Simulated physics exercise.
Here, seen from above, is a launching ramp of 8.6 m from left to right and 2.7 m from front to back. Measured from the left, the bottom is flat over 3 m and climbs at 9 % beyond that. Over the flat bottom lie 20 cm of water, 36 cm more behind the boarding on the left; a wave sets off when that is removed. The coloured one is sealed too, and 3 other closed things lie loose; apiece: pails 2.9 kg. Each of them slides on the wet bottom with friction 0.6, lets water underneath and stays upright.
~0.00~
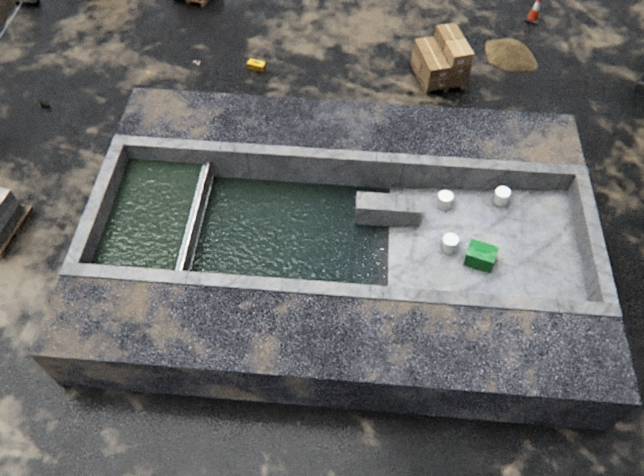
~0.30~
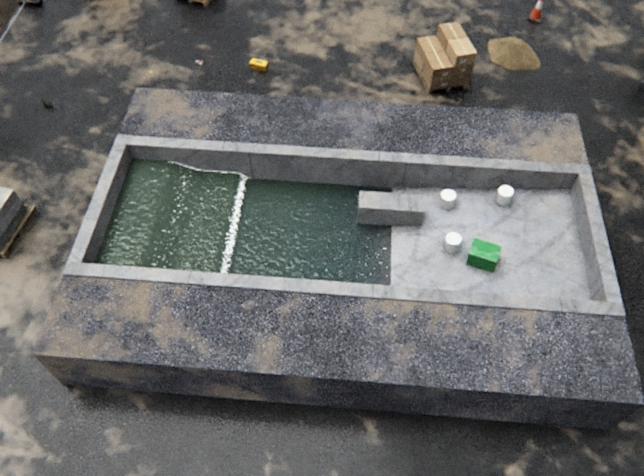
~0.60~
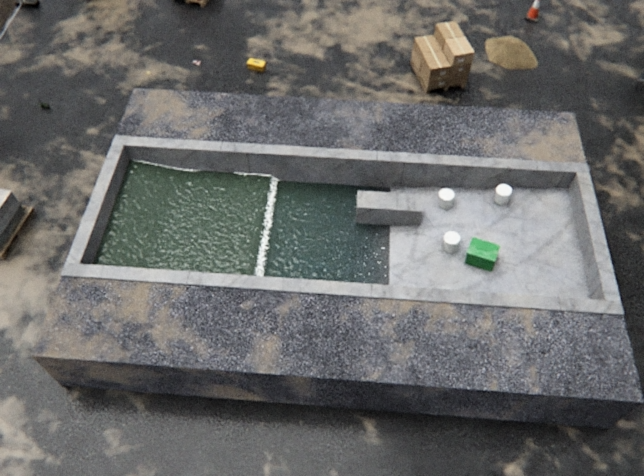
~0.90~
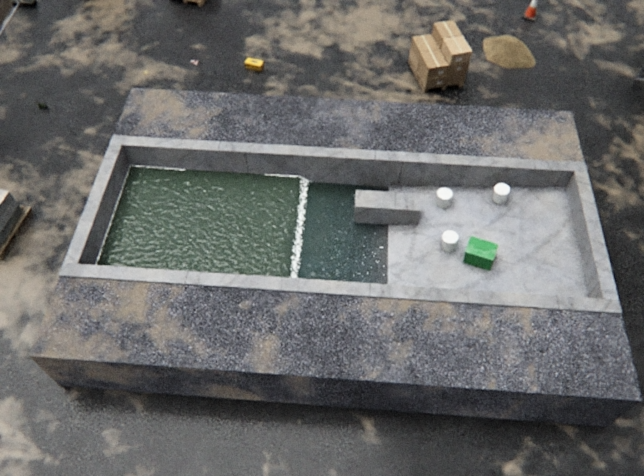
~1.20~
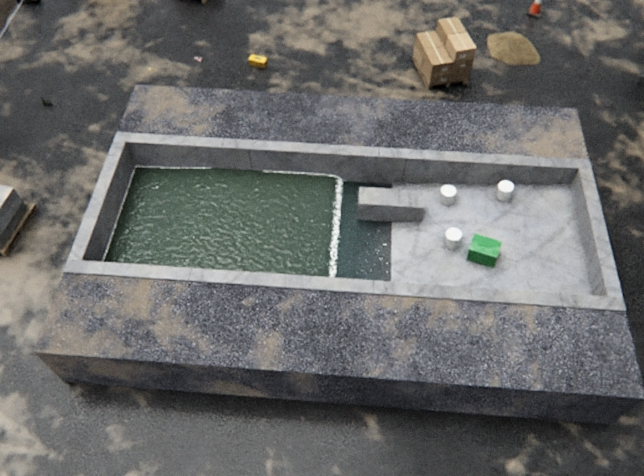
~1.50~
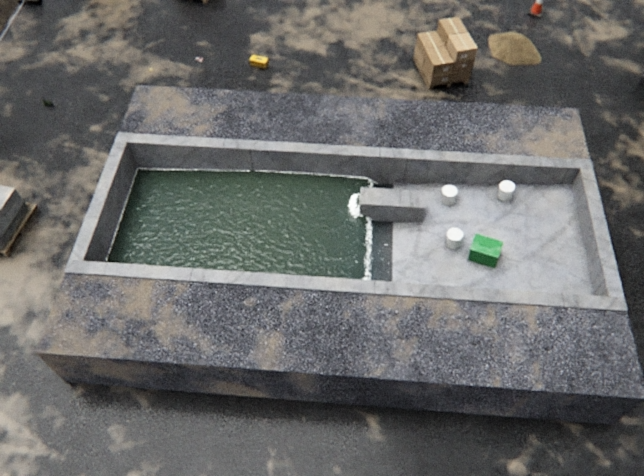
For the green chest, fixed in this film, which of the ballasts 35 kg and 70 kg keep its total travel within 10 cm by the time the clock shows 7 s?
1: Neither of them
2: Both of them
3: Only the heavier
Answer: 2.
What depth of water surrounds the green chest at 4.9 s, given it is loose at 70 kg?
Depth: Approx. 7 cm.
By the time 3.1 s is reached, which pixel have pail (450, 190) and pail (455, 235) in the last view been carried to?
They should sit about (503, 197) and (502, 217) in the last view.
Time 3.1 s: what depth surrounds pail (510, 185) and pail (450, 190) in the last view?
Some 5 cm at the first, some 8 cm at the second.
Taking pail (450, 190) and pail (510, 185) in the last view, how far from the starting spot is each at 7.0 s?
Shifts: 50 cm / 50 cm.
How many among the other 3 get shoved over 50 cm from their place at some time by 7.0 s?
Count: 3.
After 2.1 s the green chest would be 0 cm from its start with 35 kg and 0 cm from its start with 70 kg; 0 cm of water round it then.
After 3.1 s the green chest would be 0 cm from its start with 35 kg and 0 cm from its start with 70 kg; 9 cm of water round it then.
After 4.9 s the green chest would be 0 cm from its start with 35 kg and 0 cm from its start with 70 kg; 7 cm of water round it then.
After 7.0 s the green chest would be 0 cm from its start with 35 kg and 0 cm from its start with 70 kg; 3 cm of water round it then.
